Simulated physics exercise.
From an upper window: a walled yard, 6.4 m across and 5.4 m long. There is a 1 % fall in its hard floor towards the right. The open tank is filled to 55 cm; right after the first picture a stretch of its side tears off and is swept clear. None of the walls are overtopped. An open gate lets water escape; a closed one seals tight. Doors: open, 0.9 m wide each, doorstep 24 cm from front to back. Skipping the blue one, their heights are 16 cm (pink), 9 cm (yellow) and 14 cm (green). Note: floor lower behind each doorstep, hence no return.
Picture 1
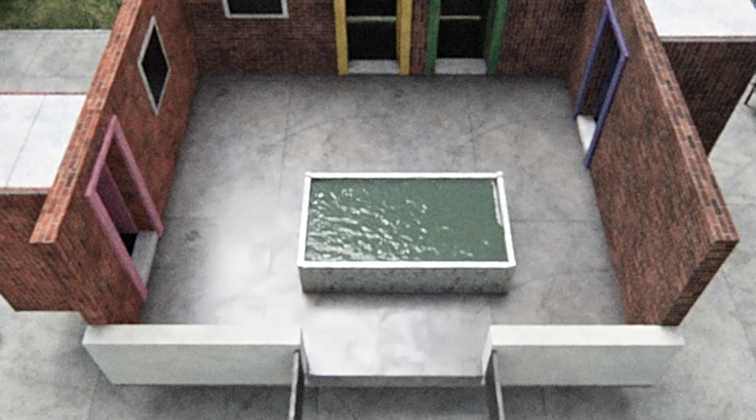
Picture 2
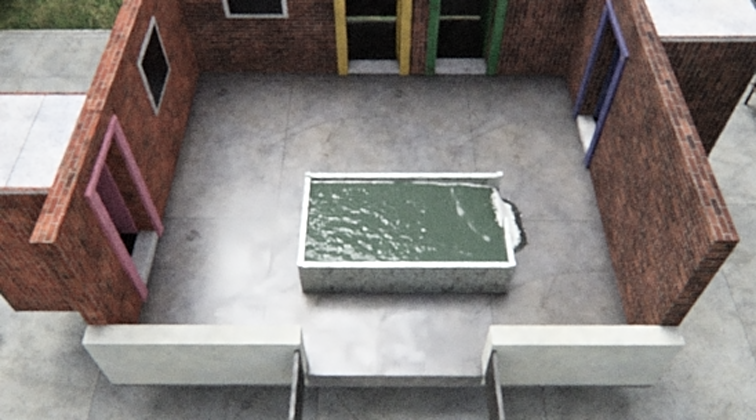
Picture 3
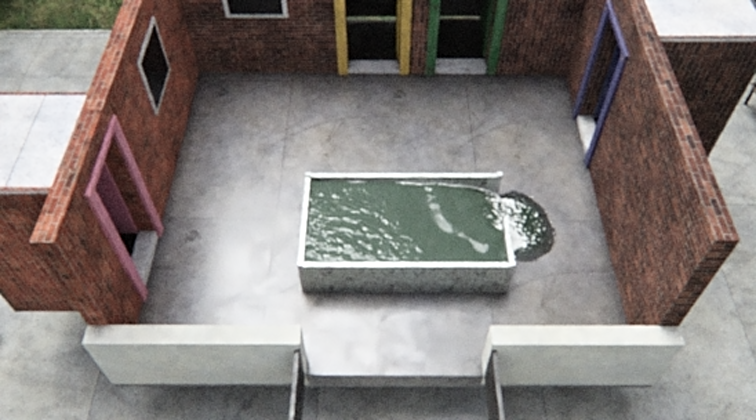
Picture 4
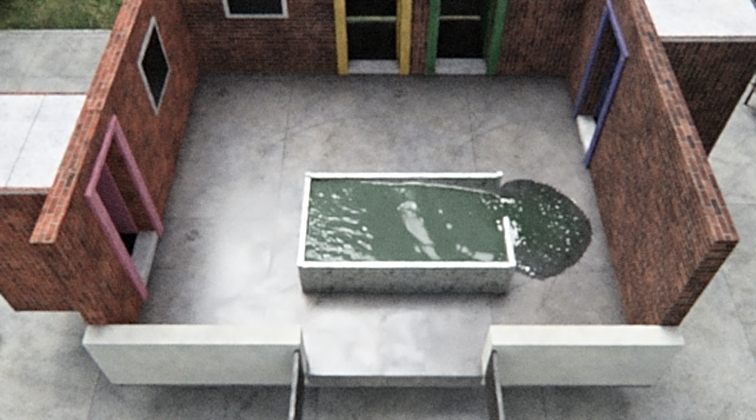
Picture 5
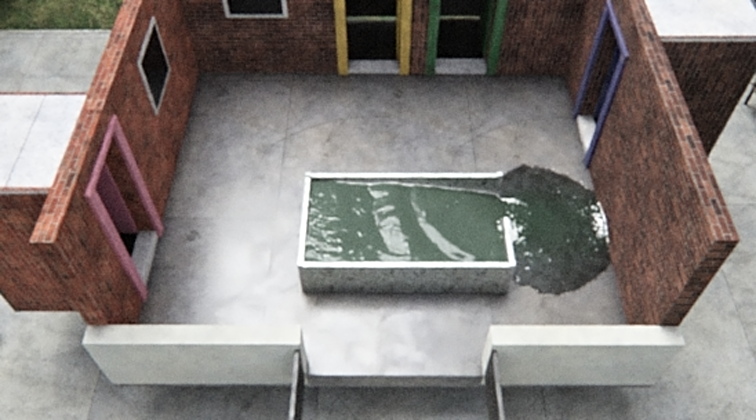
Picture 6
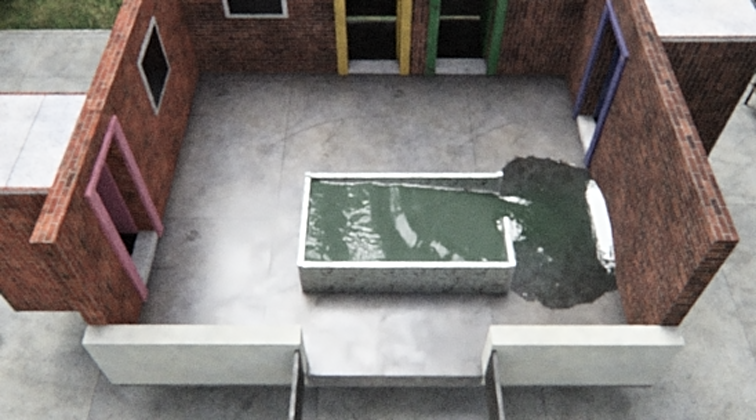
Green water poured out of the right end of an open tank in a brick-walled yard after its side gave way, spreading across the grey floor in a widening dark pool towards the right wall.
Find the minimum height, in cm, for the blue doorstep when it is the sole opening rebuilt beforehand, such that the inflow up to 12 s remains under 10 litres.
The minimum height is about 11 cm.
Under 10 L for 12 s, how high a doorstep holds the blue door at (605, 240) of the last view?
Roughly 28 cm, give or take.
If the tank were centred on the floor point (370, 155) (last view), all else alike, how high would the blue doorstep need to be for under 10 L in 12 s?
About 25 cm.
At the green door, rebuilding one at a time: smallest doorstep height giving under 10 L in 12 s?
Roughly 7.5 cm at the green door.
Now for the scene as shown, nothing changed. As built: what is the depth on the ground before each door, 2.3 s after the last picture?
In cm: Blue 13, pink 0, yellow 0, green 9.
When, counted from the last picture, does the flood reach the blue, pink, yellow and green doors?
For blue it's 0.4 s, for pink 5.0 s, for yellow 2.6 s, and for green 1.8 s.
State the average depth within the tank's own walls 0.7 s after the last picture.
Average depth: Approx. 43 cm.
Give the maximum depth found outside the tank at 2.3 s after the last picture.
Roughly 28 cm.
Then, 0.7 s after the last picture water covers 15 % of the floor, deepest (34 cm) near (596, 222); 12 cm at the blue door, 0 litres in over its 11 cm doorstep.
Then, 2.3 s after the last picture water covers 30 % of the floor, deepest (28 cm) near (599, 232); 13 cm at the blue door, 6 litres in over its 11 cm doorstep.
Then, 11.3 s after the last picture water covers 95 % of the floor, deepest (10 cm) near (596, 222); 5 cm at the blue door, 9 litres in over its 11 cm doorstep.
At the blue door as built, the water peaked near 14 cm, 0.9 s after the last picture.
With a doorstep of 9 cm, 20 litres would have come in within the 12 s; with 12.5 cm, 5 litres. So under 10 litres takes about 11 cm.
